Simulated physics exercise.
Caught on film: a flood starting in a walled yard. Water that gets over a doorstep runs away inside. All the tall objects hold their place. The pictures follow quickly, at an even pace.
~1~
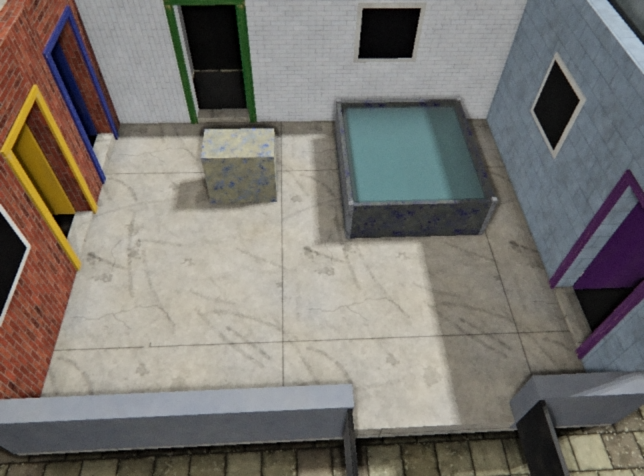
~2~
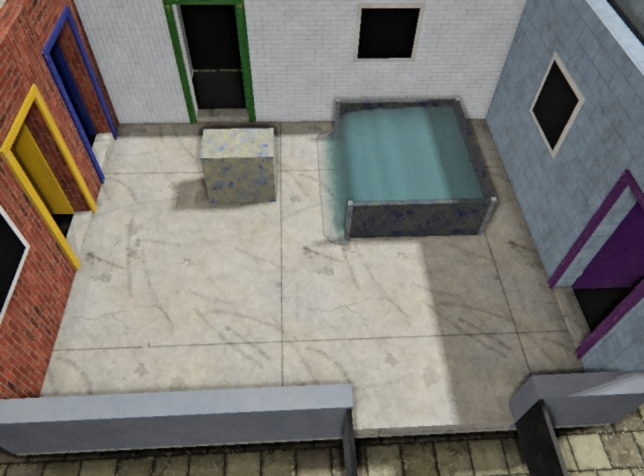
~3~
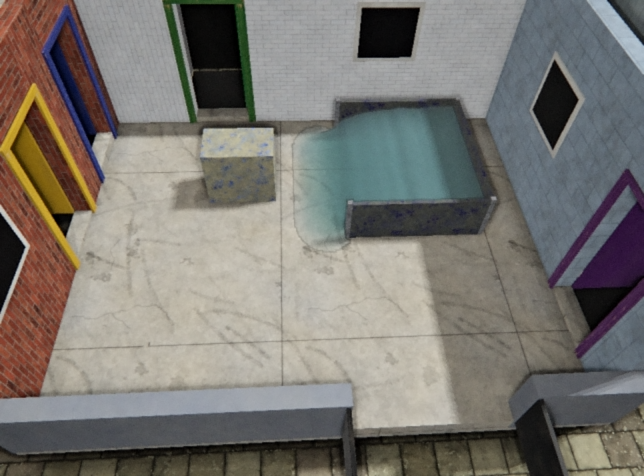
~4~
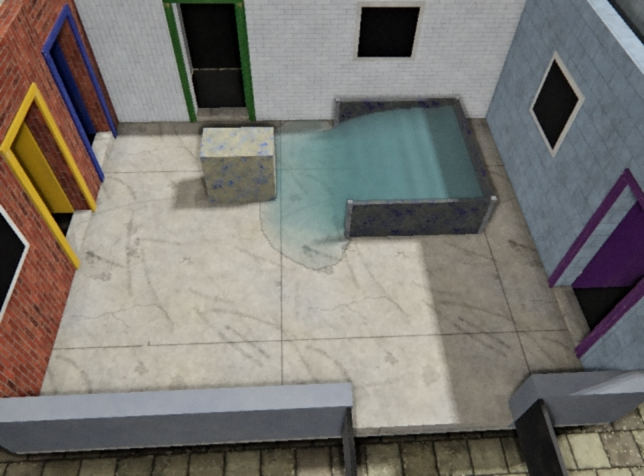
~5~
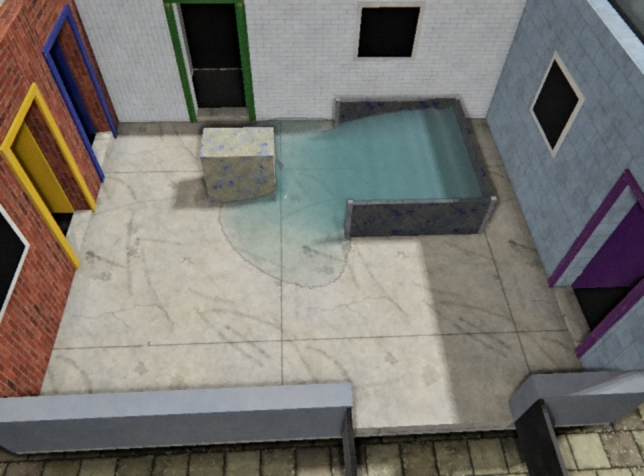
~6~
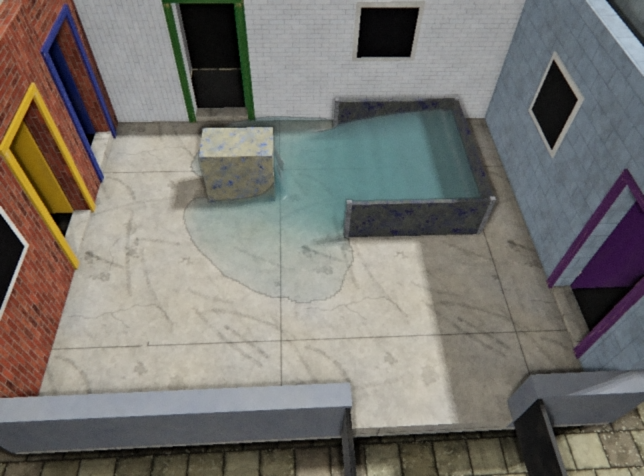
In the video, teal water stands in a dark-walled tank in a walled yard, then pours out through its open left side, spreading left across the pale floor, around a speckled block and toward the front of the yard.
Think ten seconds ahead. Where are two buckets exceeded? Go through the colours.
In the end: The purple door takes more than that; the yellow door takes more than that; the blue door takes more than that; the green door takes more than that.
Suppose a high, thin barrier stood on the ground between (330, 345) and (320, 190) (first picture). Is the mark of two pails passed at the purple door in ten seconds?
In short: The purple door lets less in.
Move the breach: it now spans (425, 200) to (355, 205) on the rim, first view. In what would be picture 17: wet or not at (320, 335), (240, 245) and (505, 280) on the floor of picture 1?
In turn: Under water, no water, clear.
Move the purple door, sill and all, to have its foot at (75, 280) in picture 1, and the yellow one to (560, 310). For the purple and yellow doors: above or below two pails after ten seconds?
In short: The purple door floods, the yellow door passes that mark.
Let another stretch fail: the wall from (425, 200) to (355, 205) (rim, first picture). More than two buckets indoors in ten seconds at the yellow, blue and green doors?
One by one: Yellow door takes less; blue door keeps below it; green door stays under.
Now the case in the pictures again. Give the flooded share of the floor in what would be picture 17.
Close to 55 %.
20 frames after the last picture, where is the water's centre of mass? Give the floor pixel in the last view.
Near (240, 218).
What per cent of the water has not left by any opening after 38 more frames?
Near 90 in a hundred.
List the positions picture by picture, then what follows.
The first picture shows still water in the tank at (409, 151).
In the second picture, water pours out at (343, 173) and has run to (344, 241).
In the third picture, the front is at (320, 245), out from the gap at (343, 174).
In the fourth picture, the front is at (294, 122), out from the gap at (343, 174).
In the fifth picture, water pours out at (343, 174) and has run to (243, 250).
In the sixth picture, water pours out at (342, 175) and has run to (194, 228).
A moment on, water covers 45 % of the floor; the purple door not reached, the yellow door under two buckets in, the blue door wet at the sill, nothing in, the green door wet at the sill, nothing in.
Next, water covers 55 % of the floor; the purple door not reached, the yellow door over two buckets in, the blue door over two buckets in, the green door over two buckets in.
Then, water covers 65 % of the floor; the purple door not reached, the yellow door far over two buckets in, the blue door far over two buckets in, the green door over two buckets in.
Later, water covers 85 % of the floor; the purple door not reached, the yellow door far over two buckets in, the blue door far over two buckets in, the green door over two buckets in.
In the end, water covers 100 % of the floor; the purple door over two buckets in, the yellow door far over two buckets in, the blue door far over two buckets in, the green door over two buckets in.
